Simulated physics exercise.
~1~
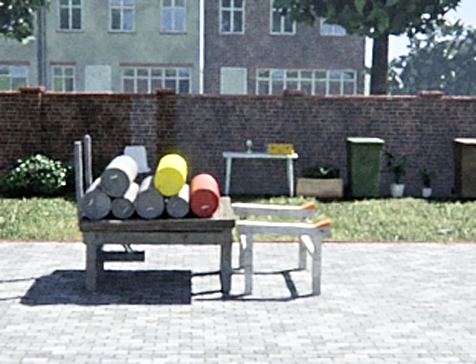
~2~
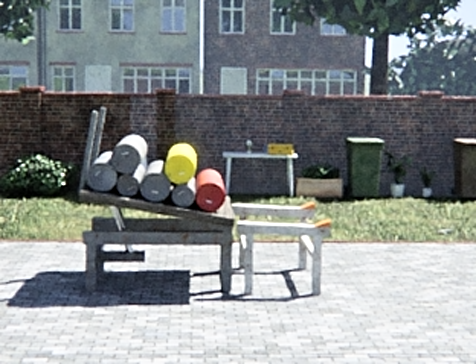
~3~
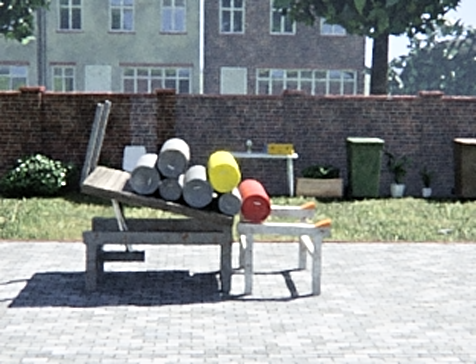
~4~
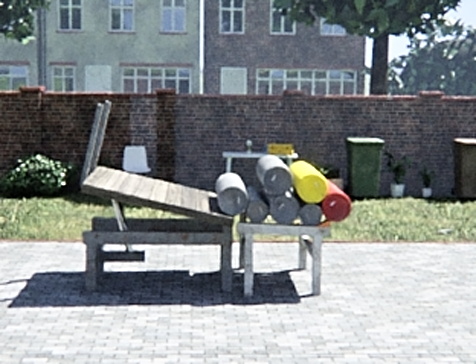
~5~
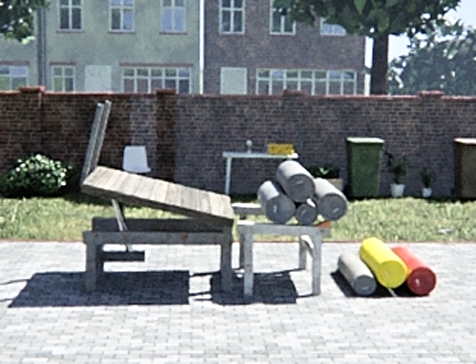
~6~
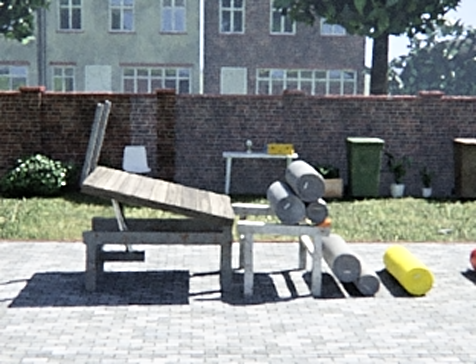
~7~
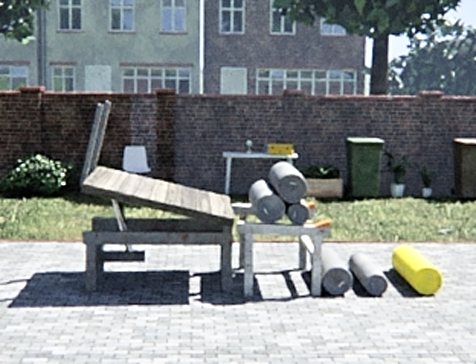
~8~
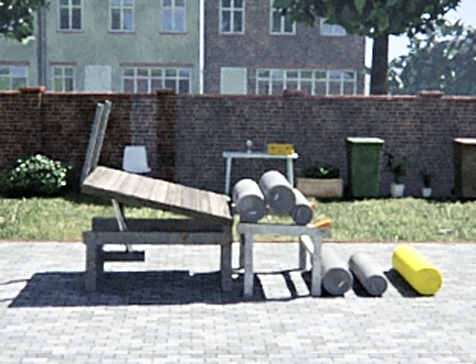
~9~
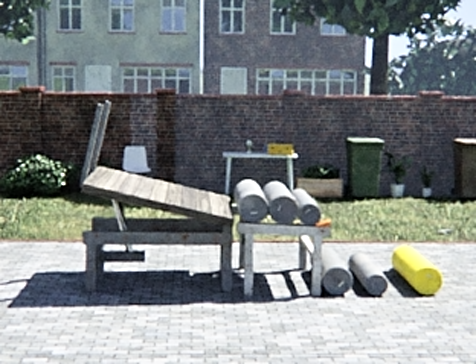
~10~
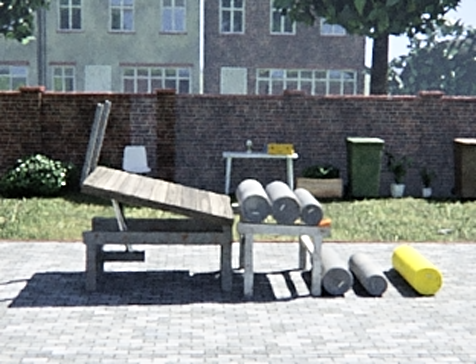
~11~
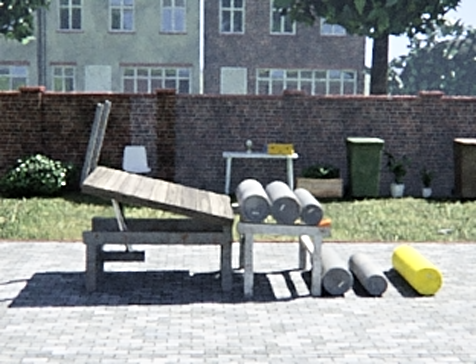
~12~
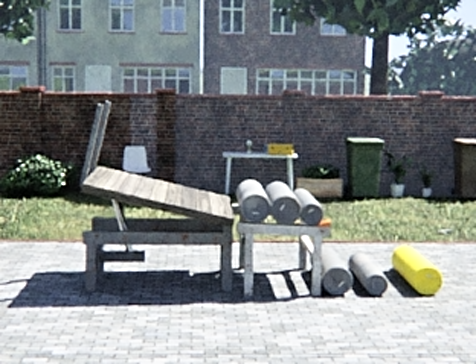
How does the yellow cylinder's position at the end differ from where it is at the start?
At the start the yellow cylinder sits on top of the pile on the wooden deck at the left. At the end it lies on the paving to the right of the rack, beside two gray cylinders.
